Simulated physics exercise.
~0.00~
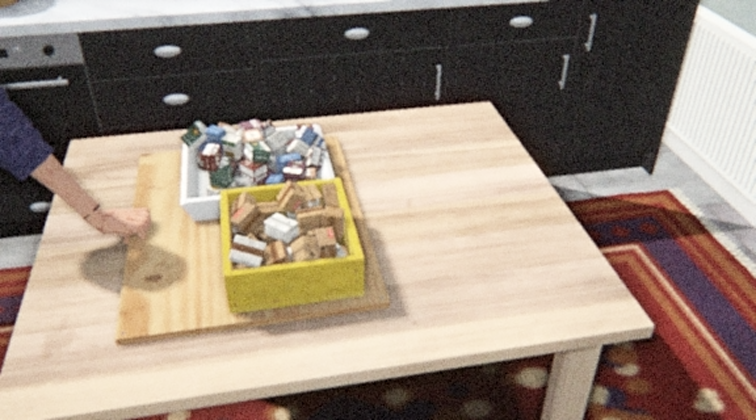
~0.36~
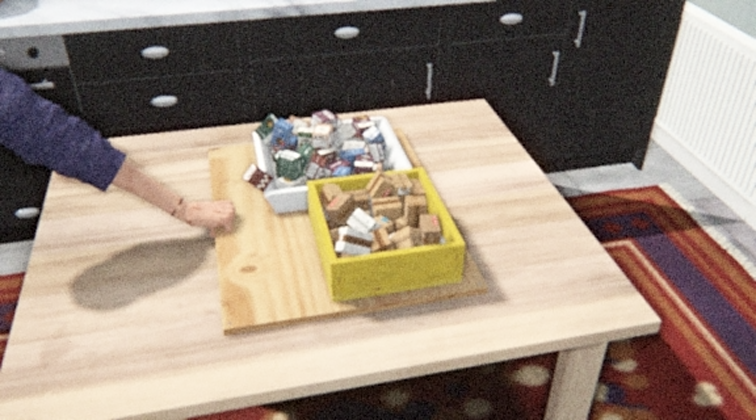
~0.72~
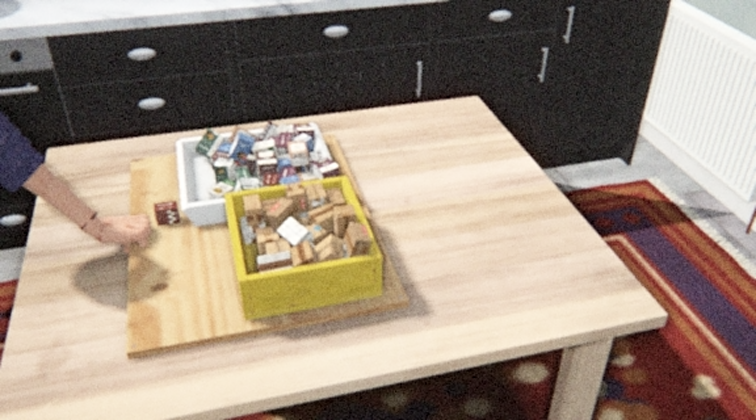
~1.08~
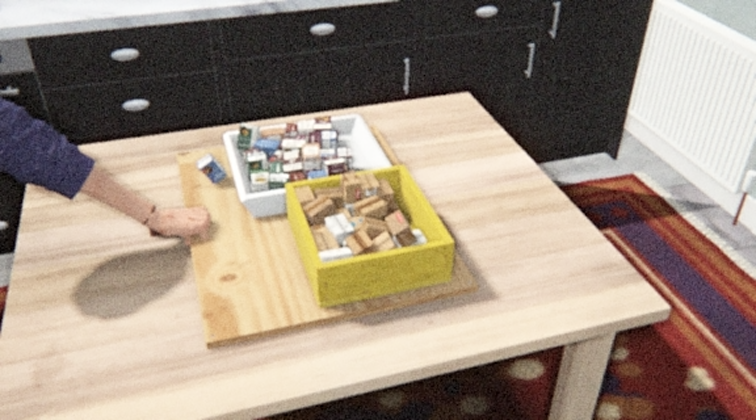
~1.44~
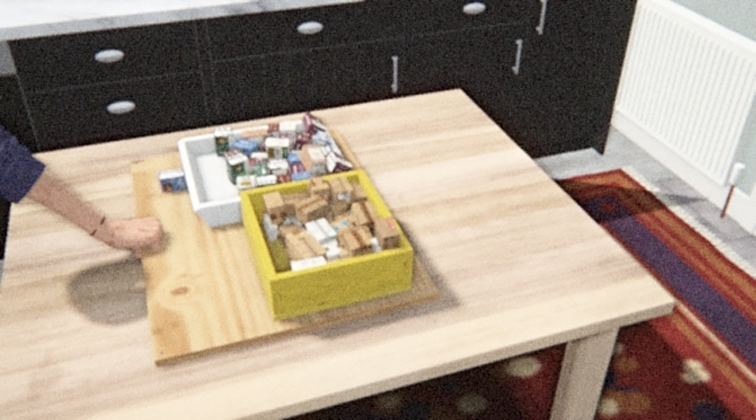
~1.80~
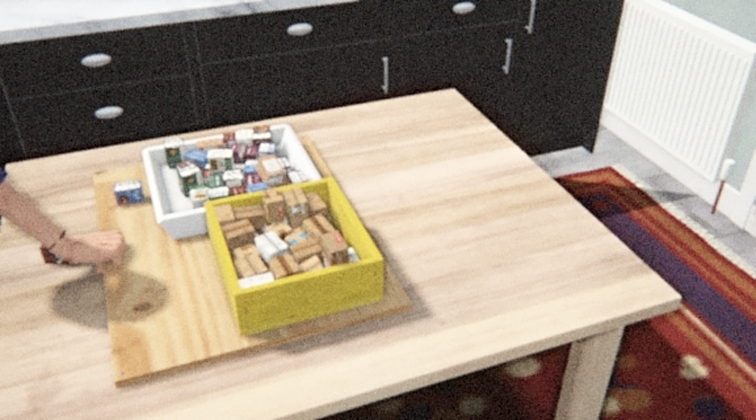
To begin with, a hand rests at the left edge of a wooden board on a kitchen table, where a white tub of small colourful cartons sits behind a yellow tub of brown and white parcels. The arm slides the board to the right, and a dark red carton tips at the white tub's left rim. As the board comes back left, that carton lies outside the tub. On the next push right, a blue and white one is out too. The board moves left again, ending with two cartons out, the reddish one by the hand, while the yellow tub keeps its parcels.
